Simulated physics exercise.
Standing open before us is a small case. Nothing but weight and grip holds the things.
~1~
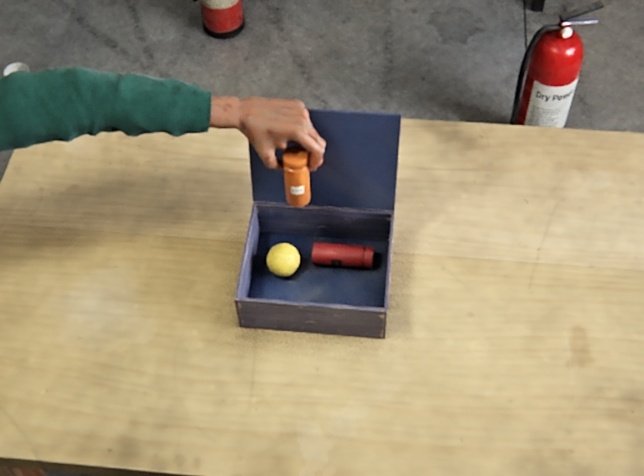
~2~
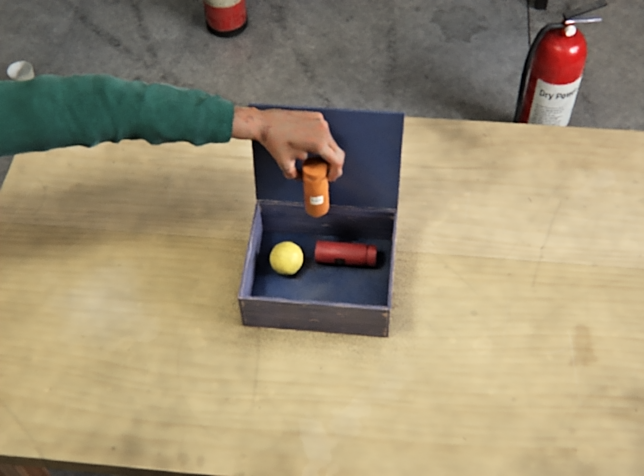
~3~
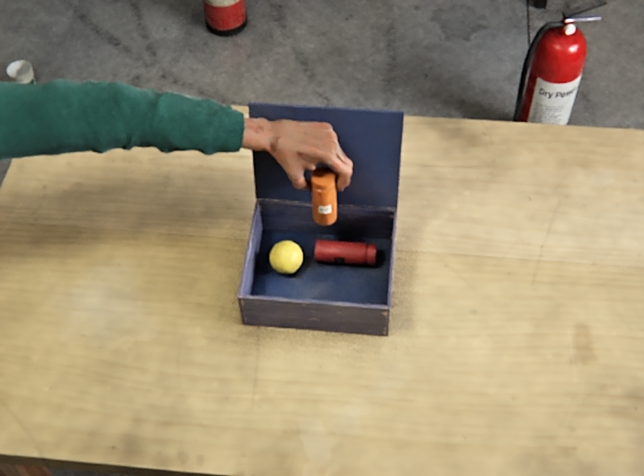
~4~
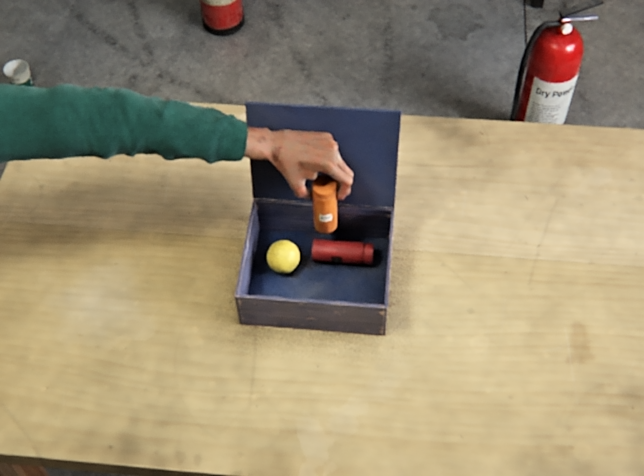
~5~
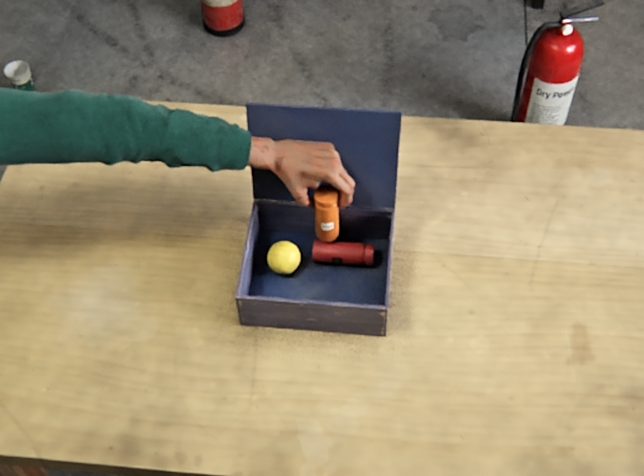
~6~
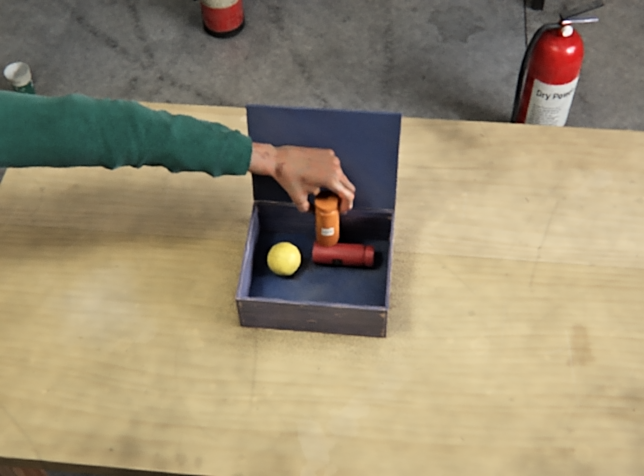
A hand lowers an orange shaker into an open case behind a red shaker.
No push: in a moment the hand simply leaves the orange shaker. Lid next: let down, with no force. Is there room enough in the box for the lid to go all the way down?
Yes, there is room.
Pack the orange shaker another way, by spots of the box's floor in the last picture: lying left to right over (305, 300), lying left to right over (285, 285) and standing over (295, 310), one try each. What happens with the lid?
The lid goes all the way down the first time, goes all the way down the second time and stays partly open the third time.
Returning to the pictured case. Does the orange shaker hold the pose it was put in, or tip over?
As it turns out, it changes its angle.
Then, 1.10 s later than the last frame, lid starting down; orange shaker tilted by 33° near (326, 226); red shaker moved a little.
Then, 1.60 s later than the last frame, lid 65° above the rim; orange shaker tilted by 50° near (325, 236); red shaker moved about its own width.
Then, 1.90 s later than the last frame, lid 42° above the rim; orange shaker on its side near (325, 256); red shaker moved about its own width.
Then, 2.20 s later than the last frame, lid 14° above the rim; orange shaker on its side near (324, 256); red shaker moved about its own width.
When it is over, lid shut; lying over in the box, orange shaker; moved from the start, red shaker; yellow lemon as before. End places, in pixels of the last picture, orange shaker near (325, 250).
